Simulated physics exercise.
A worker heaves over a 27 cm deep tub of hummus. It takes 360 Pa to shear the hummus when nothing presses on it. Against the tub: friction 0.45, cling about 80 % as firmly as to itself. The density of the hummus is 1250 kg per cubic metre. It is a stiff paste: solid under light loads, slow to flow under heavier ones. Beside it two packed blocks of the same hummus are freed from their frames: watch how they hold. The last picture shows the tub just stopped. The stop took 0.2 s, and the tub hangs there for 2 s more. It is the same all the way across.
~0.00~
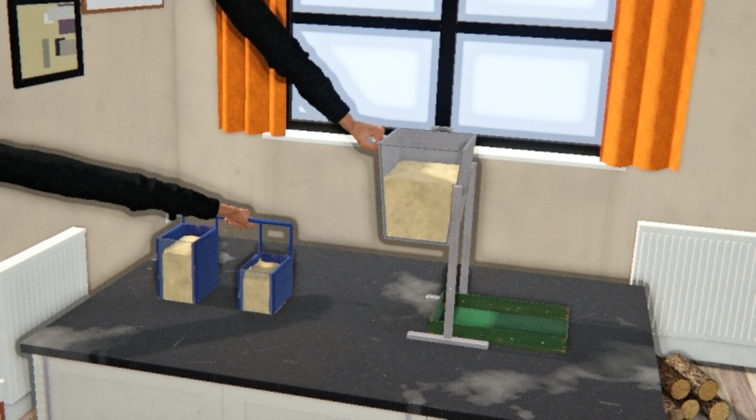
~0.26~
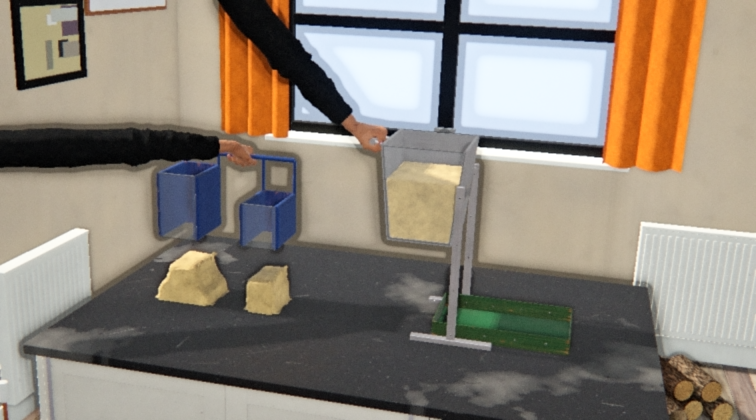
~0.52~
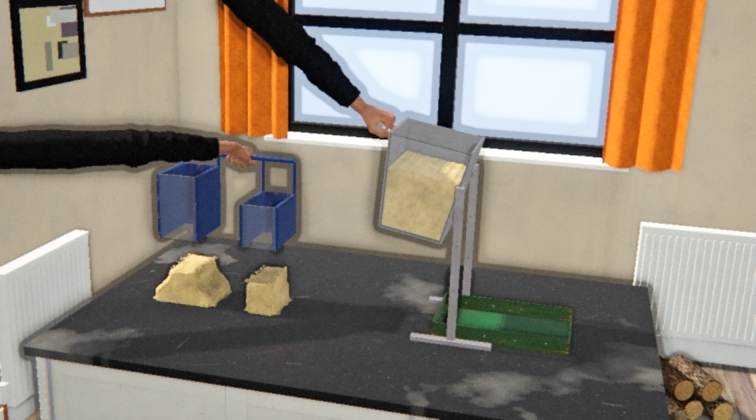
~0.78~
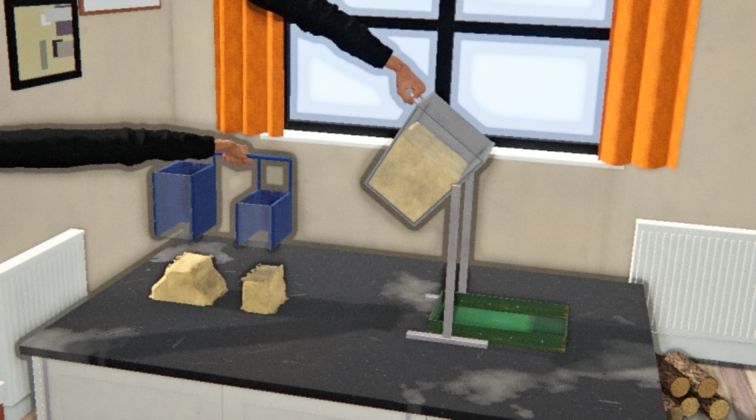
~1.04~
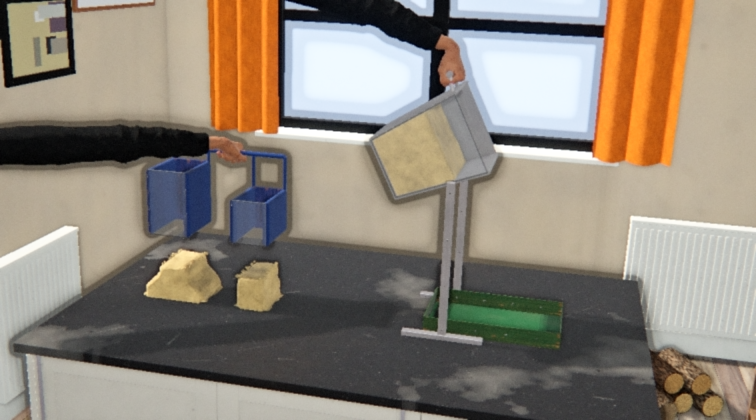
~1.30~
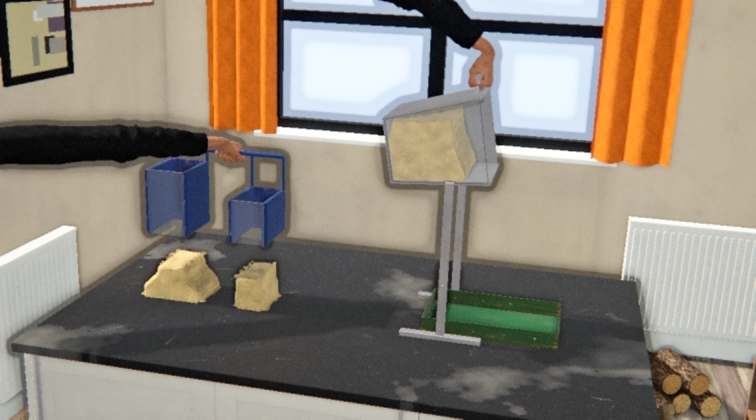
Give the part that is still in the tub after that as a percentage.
About 100 %.
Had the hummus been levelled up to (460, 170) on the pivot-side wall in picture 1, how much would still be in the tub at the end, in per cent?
It would be near 80 %.
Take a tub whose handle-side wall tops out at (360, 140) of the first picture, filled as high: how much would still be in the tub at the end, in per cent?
Then about 65 %.
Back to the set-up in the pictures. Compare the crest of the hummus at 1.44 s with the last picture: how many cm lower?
Some 2 cm.
After 1.44 s, the tub is at 80 degrees and holds 100 %.
After 1.61 s, the tub is at 80 degrees and holds 100 %.
After 1.78 s, the tub is at 80 degrees and holds 100 %.
After 1.95 s, the tub is at 80 degrees and holds 100 %.
After 3.30 s, the tub is at 80 degrees and holds 100 %.
